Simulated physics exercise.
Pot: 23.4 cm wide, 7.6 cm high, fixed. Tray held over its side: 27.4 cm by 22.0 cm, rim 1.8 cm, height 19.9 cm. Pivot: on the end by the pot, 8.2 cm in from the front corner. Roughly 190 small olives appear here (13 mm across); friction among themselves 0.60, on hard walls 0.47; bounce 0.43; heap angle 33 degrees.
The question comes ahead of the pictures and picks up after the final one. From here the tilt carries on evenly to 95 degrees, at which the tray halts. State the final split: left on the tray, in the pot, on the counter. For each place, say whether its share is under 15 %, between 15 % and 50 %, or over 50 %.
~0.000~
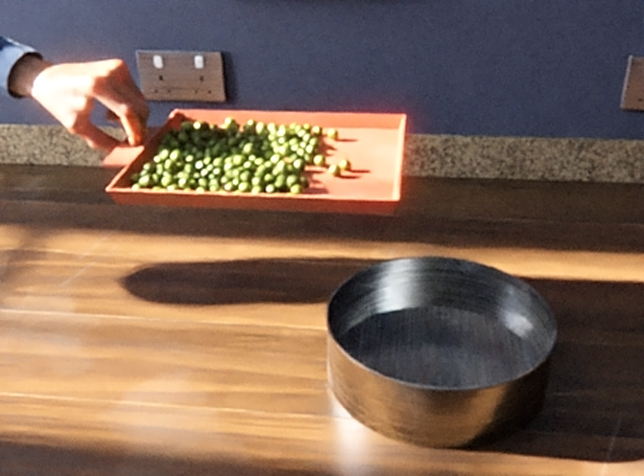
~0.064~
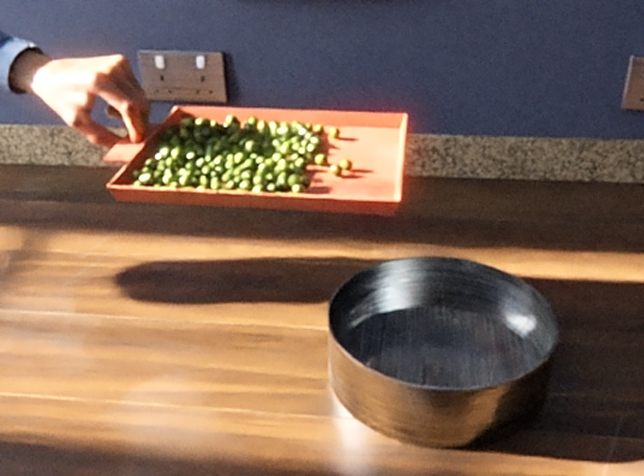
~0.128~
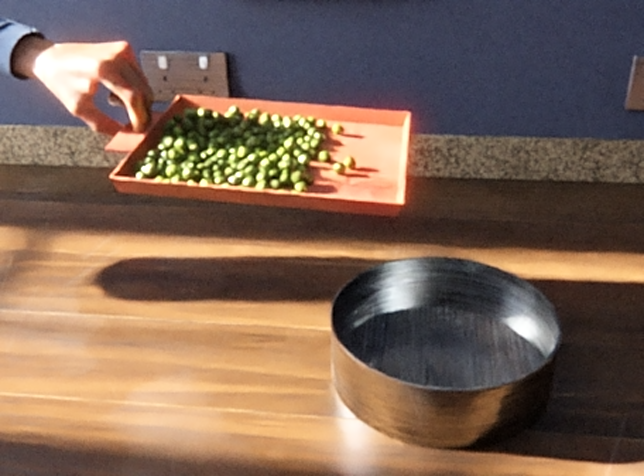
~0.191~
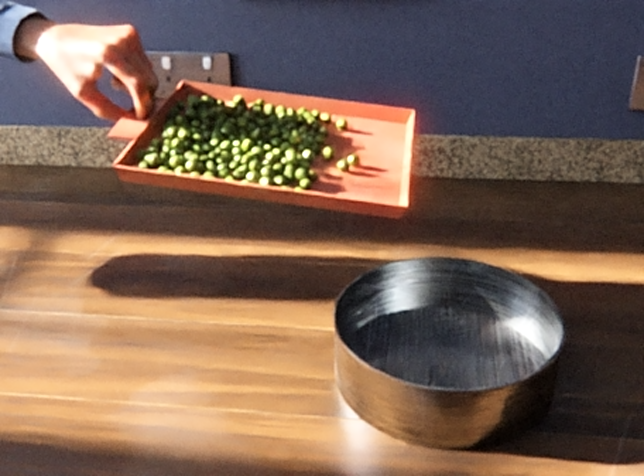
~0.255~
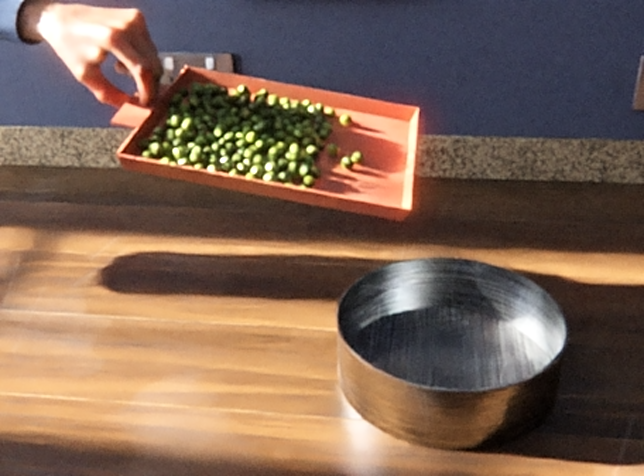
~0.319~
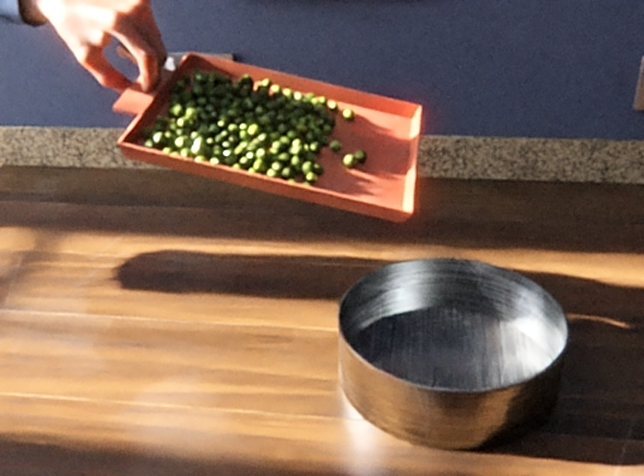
Tray: Going to get a small portion, pot: Going to get the main portion, counter: Going to get a small portion.
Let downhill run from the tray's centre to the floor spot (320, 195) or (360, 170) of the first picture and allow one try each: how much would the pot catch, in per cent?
Around 85 % for the first direction, around 70 % for the second.
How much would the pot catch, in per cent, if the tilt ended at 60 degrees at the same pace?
10 per cent.
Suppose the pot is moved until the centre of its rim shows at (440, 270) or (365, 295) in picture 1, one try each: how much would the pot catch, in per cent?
Roughly 75 per cent, then 90 per cent.
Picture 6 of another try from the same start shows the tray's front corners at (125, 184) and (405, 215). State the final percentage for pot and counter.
Split: Pot = 45, counter = 55.
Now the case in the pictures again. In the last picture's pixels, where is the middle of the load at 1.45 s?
Load centre est.: (391, 143) px.
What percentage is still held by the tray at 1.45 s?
I'd say close to 90 per cent.
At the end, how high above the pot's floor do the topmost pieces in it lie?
It gets to about 2.5 cm.
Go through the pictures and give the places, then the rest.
The first picture shows tray tilt 0 degrees, front corners at (114, 187) and (393, 197); middle of the pieces at (237, 158); pot at (439, 313).
The second picture shows tray tilt 1 degrees, front corners at (115, 184) and (394, 198); middle of the pieces at (238, 155).
The third picture shows tray tilt 4 degrees, front corners at (117, 175) and (398, 200), lowest corner right front; middle of the pieces at (241, 149).
The fourth picture shows tray tilt 7 degrees, front corners at (121, 164) and (402, 202), lowest corner right front; middle of the pieces at (244, 141).
The fifth picture shows tray tilt 11 degrees, front corners at (124, 153) and (405, 205), lowest corner right front; middle of the pieces at (248, 132).
The sixth picture shows tray tilt 14 degrees, front corners at (126, 141) and (407, 208), lowest corner right front; middle of the pieces at (251, 125); pot at (451, 315). Its pace works out near 55 degrees a second.
After 1.00 s, tilt 52 degrees; the tray holds 95 %, the pot 0 %.
After 1.45 s, tilt 77 degrees; the tray holds 90 %, the pot 10 %.
After 1.98 s, tilt 95 degrees; the tray holds 0 %, the pot 95 %.
At rest (2.6 s), tray 0 %, pot 100 %, counter 0 %.
